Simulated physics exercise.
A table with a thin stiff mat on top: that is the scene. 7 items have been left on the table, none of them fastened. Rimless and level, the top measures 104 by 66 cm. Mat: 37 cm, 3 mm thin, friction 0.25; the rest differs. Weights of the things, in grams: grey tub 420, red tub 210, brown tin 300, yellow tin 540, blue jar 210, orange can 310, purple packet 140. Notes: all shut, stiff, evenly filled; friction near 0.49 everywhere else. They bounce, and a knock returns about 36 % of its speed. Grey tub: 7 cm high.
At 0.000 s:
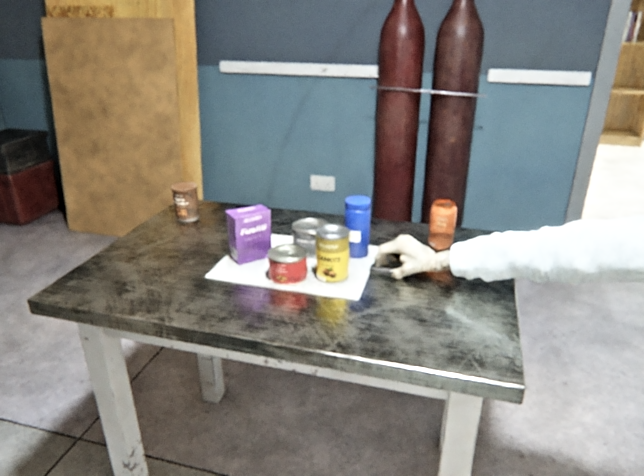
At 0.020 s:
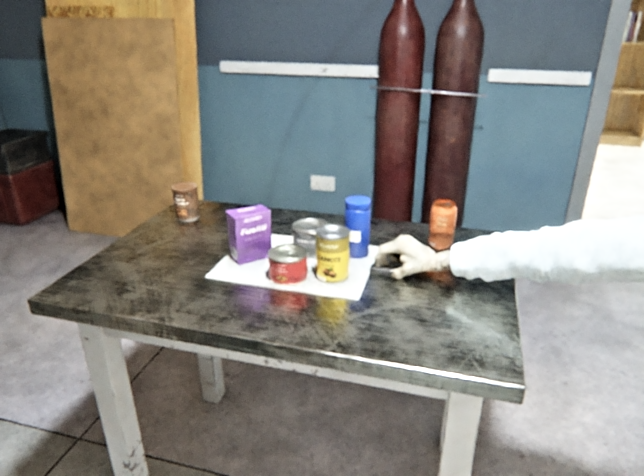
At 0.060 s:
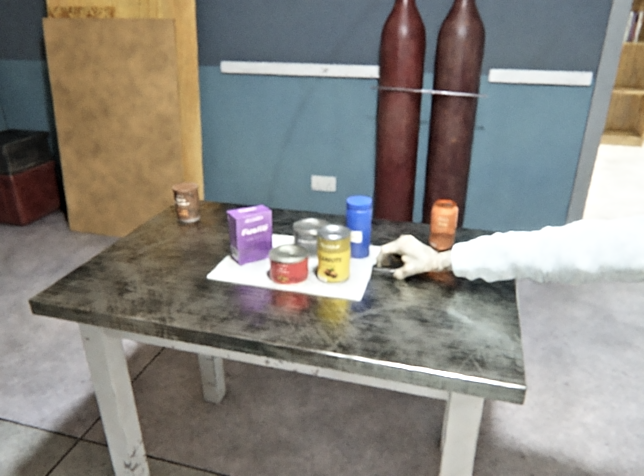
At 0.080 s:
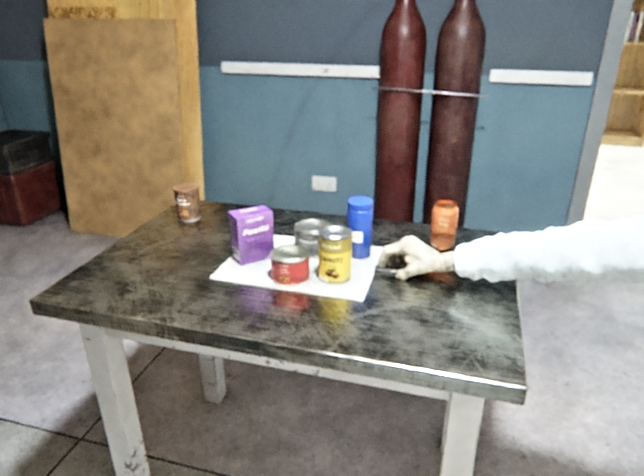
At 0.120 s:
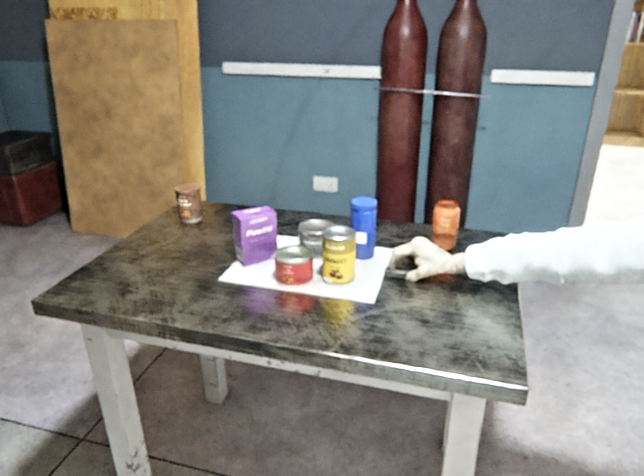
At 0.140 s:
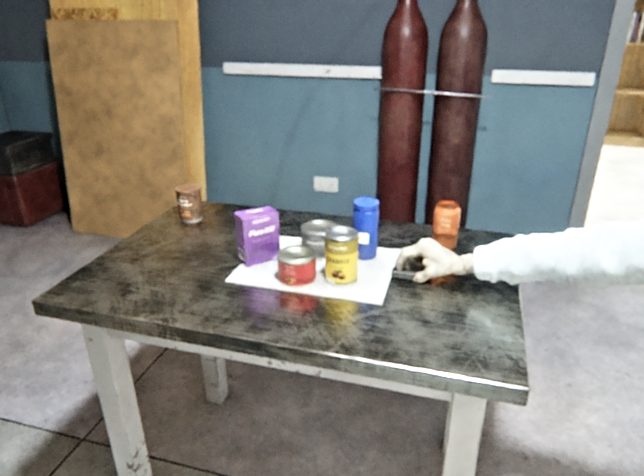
A white sheet holding a purple packet, grey and red tubs, a yellow tin and a blue jar stays nearly still, then slides slightly right across the dark table as a white-sleeved hand at its edge draws back.
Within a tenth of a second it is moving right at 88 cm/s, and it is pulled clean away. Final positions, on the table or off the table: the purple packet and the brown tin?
Most likely the purple packet never departs the table. Most likely the brown tin never departs the table.
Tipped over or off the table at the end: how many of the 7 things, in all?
Total: 4.
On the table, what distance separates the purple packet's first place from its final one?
9 cm.
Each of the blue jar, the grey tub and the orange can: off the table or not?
At the end the blue jar leaves its base, the grey tub leaves its base and the orange can remains on its base.
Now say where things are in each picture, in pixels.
In the first picture, 0 cm of pull; purple packet (250, 234); brown tin (186, 202).
In the second picture, 0 cm of pull; yellow tin (333, 254); blue jar (357, 227).
In the third picture, 0 cm of pull; orange can (443, 226); grey tub (312, 238).
In the fourth picture, 1 cm of pull; red tub (290, 265); yellow tin (335, 255).
In the fifth picture, 3 cm of pull; blue jar (363, 228); orange can (445, 226).
In the sixth picture, 4 cm of pull; purple packet (258, 236); brown tin (190, 203).
Around 0.44 s, 31 cm of pull; purple packet shifted 9 cm near (286, 241); blue jar shifted 19 cm; red tub shifted 21 cm.
Around 0.74 s, 57 cm of pull; yellow tin and blue jar now off the table; purple packet shifted 9 cm near (286, 241); red tub shifted 47 cm.
Around 1.04 s, 84 cm of pull; grey tub and red tub now off the table; purple packet shifted 9 cm near (286, 241).
Finally (1.7 s), off the table, grey tub, red tub, yellow tin and blue jar; not toppled but over 6 cm from the start, purple packet; the other 2 still in place (within 6 cm). Final places as that camera would see them, purple packet near (286, 241), brown tin near (190, 203).
